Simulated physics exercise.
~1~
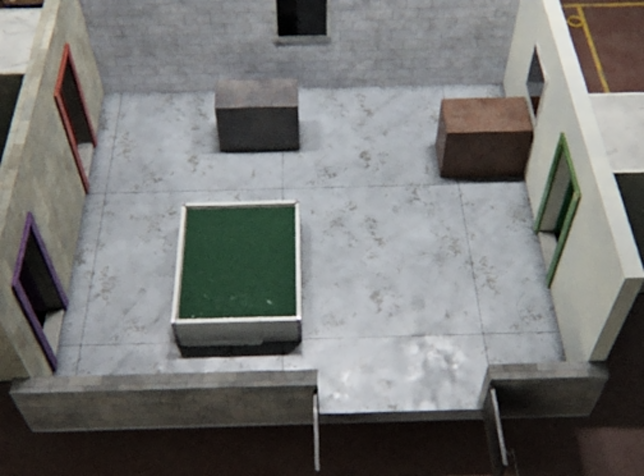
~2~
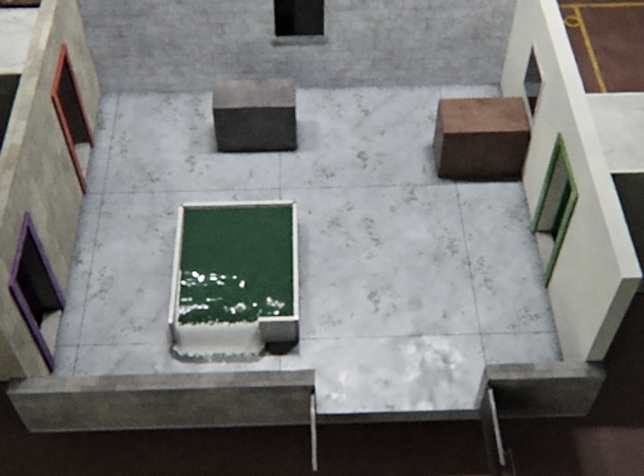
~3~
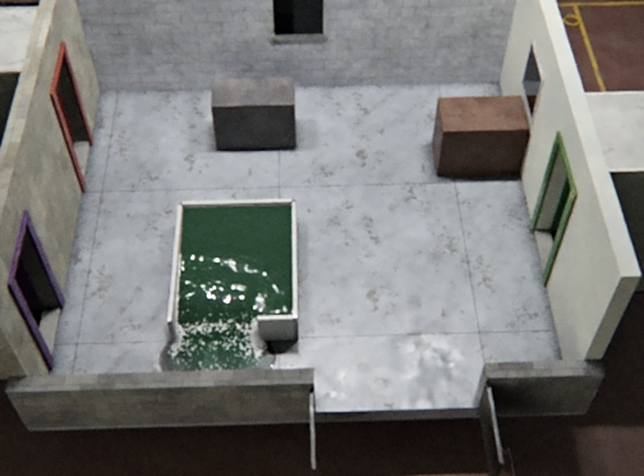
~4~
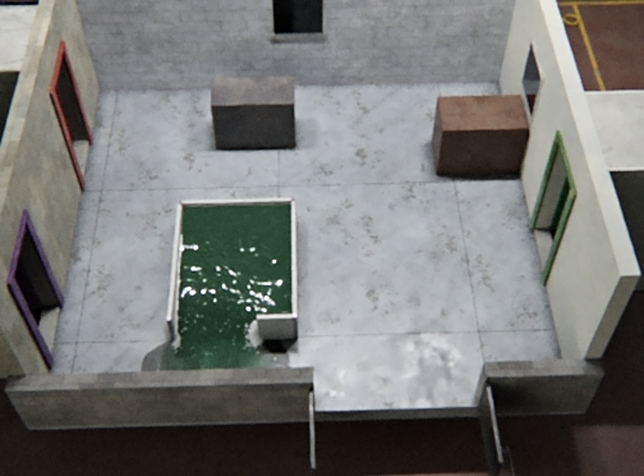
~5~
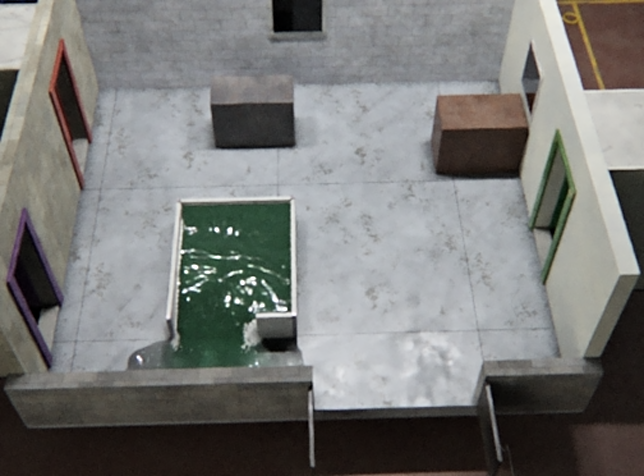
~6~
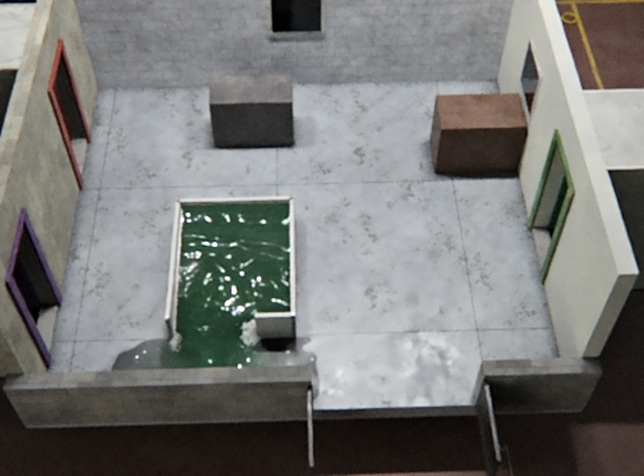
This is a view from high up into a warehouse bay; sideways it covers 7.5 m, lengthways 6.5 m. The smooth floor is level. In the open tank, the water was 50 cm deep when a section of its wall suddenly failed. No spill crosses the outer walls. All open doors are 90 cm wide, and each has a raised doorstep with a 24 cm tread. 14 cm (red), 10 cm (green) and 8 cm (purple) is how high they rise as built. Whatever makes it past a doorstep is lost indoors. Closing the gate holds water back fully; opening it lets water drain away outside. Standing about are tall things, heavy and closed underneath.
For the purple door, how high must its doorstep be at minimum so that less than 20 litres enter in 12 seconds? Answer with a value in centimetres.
It must be at least about 15 cm.
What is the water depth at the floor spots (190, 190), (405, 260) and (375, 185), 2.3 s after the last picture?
I'd read roughly 0, 2 and 0 cm there.
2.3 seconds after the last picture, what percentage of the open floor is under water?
Wet share: Around 35 %.
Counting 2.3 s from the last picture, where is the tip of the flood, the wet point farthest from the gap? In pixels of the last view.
The farthest wet point sits near (560, 387) in the last view.
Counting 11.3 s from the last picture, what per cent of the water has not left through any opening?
About 86 in every hundred.
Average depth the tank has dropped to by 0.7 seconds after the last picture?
The mean depth is about 35 cm.
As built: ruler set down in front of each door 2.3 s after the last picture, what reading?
Reading in centimetres: Red = 0, green = 0, purple = 18.
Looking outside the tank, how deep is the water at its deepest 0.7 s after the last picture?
Max depth: Around 38 cm.
Then, 0.7 s after the last picture water covers 10 % of the floor, deepest (38 cm) near (207, 397); it has not reached the purple door.
Then, 2.3 s after the last picture water covers 35 % of the floor, deepest (29 cm) near (42, 402); 18 cm at the purple door, 38 litres in over its 8 cm doorstep.
Then, 11.3 s after the last picture water covers 95 % of the floor, deepest (6 cm) near (42, 402); 5 cm at the purple door, 102 litres in over its 8 cm doorstep.
At the purple door as built, the water peaked near 18 cm, 2.1 s after the last picture.
With a doorstep of 13.5 cm, 33 litres would have come in within the 12 s; with 18 cm, 9 litres. So under 20 litres takes about 15 cm.
